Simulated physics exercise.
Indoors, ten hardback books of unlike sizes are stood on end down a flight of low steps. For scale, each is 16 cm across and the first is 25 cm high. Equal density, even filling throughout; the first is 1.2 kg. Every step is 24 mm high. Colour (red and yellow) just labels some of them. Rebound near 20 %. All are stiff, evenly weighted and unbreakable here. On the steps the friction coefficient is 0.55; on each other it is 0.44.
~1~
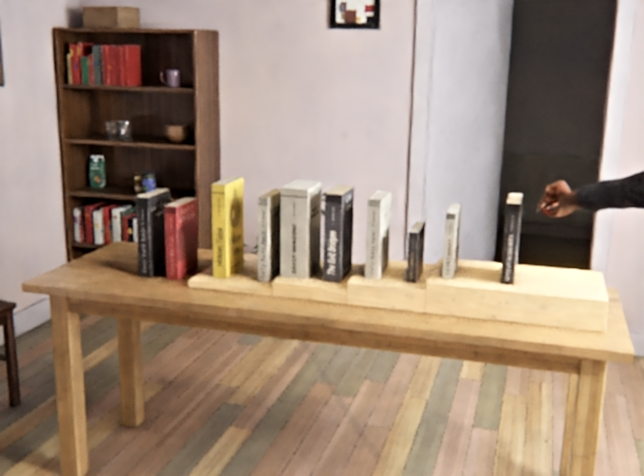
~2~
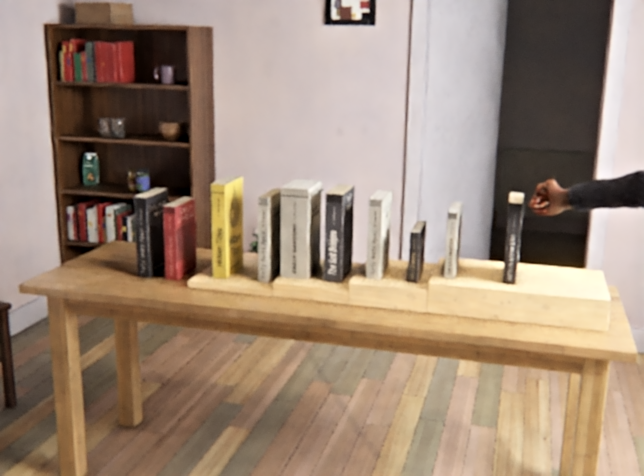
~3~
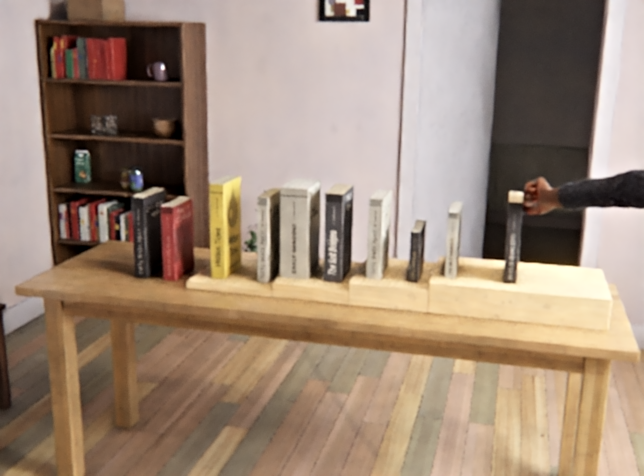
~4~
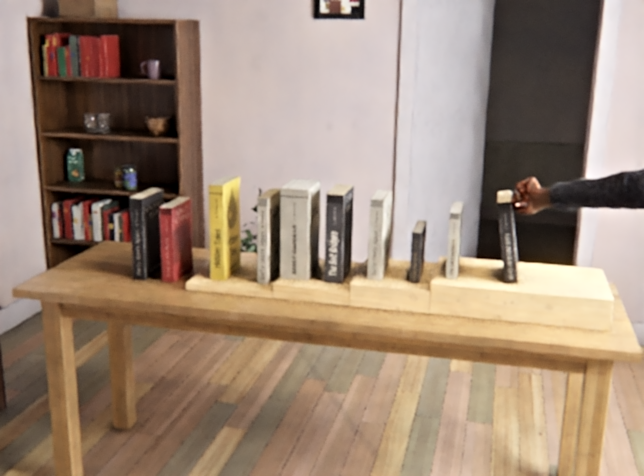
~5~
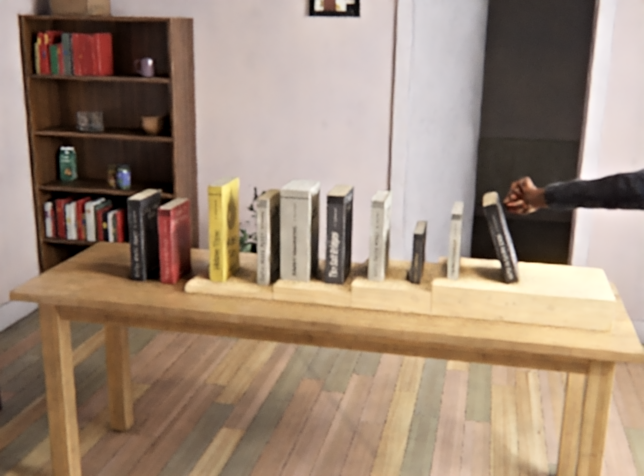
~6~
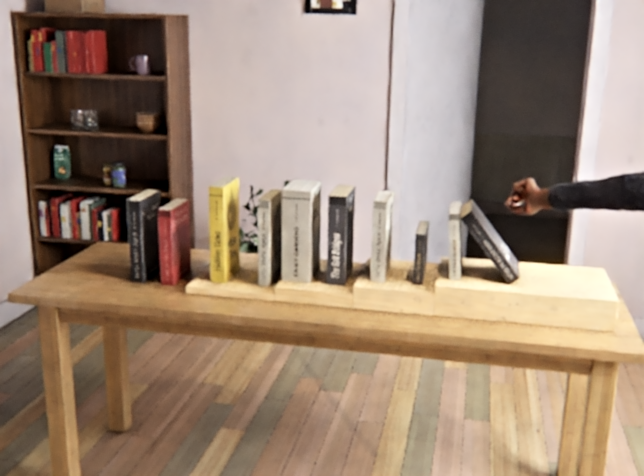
A hand reaches in from the right and pushes the top of the dark book at that end of a stepped row on a wooden table; the book tilts left and leans against the pale book beside it.
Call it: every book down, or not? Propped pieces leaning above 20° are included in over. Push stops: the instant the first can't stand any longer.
Not every one.
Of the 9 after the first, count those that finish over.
3.
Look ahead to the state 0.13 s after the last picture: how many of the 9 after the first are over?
The count by then is 1.
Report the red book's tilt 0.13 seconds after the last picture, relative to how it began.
At that moment, roughly 0 degrees.
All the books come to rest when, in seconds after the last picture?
About 0.5 s.
Then, 0.13 s on from the sixth picture, 1 of the 9 other books over.
Then, 0.27 s on from the sixth picture, 2 of the 9 other books over.
Finally, 3 of the 9 other books over; red book unmoved; yellow book unmoved. Six left standing. Seen by the last camera, middles, red book near (175, 241), yellow book near (225, 229).
